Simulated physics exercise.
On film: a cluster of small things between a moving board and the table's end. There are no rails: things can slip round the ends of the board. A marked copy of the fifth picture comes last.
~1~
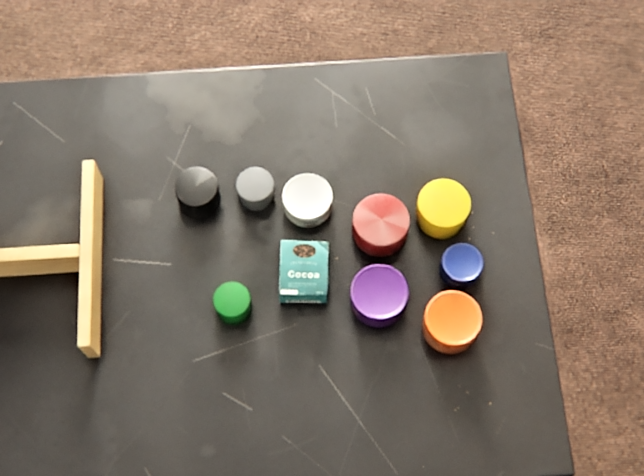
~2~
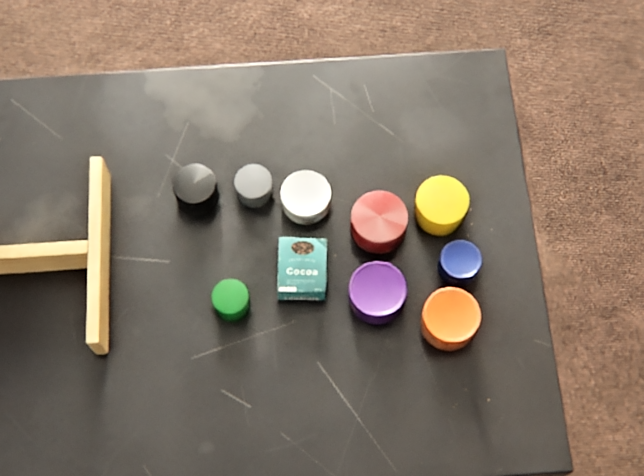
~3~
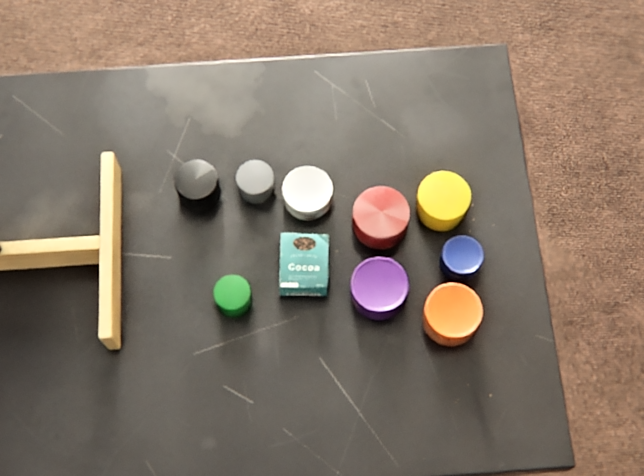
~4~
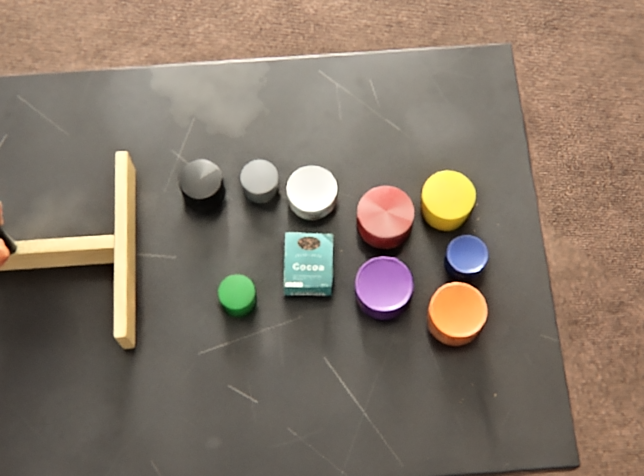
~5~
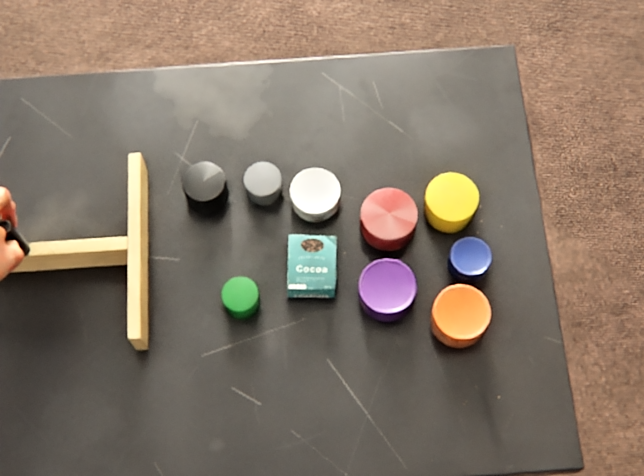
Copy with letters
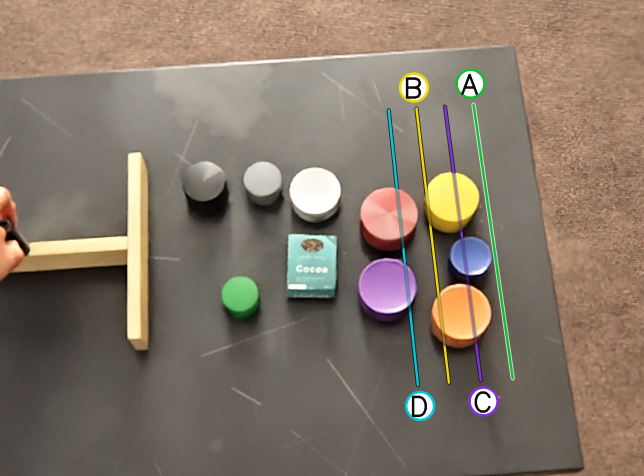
Wooden T-shaped board sliding slowly right across a dark table toward colourful round pots and a turquoise packet, a hand gripping its handle.
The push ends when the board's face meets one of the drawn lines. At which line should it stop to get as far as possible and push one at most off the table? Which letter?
No second one falls up to C.
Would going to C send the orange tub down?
By then, no.
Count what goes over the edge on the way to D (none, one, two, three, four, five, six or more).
In all, none.
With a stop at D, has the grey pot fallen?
No.
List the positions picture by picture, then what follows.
In the first frame, yellow pot (443, 209); turquoise packet (304, 272); grey pot (256, 189).
In the second frame, board (94, 246); purple jar (377, 293).
In the third frame, board (106, 242); orange tub (451, 315).
In the fourth frame, board (121, 241); blue jar (465, 258).
In the fifth frame, board (134, 242); green pot (241, 298); yellow pot (451, 203); turquoise packet (312, 267).
On the marked copy, A at (492, 234); B at (432, 238); C at (462, 236); D at (402, 240).
Taking C. A third of the way, board (252, 234); grey pot (315, 166); black tin (278, 178).
Two thirds of the way, board (370, 226); orange tub (500, 339); yellow pot (472, 184).
When it is over, board (461, 220); blue jar (552, 260); yellow pot (519, 147); none fallen.
As for the rest, A drops three; B is within the limit but short; D is within the limit but short.
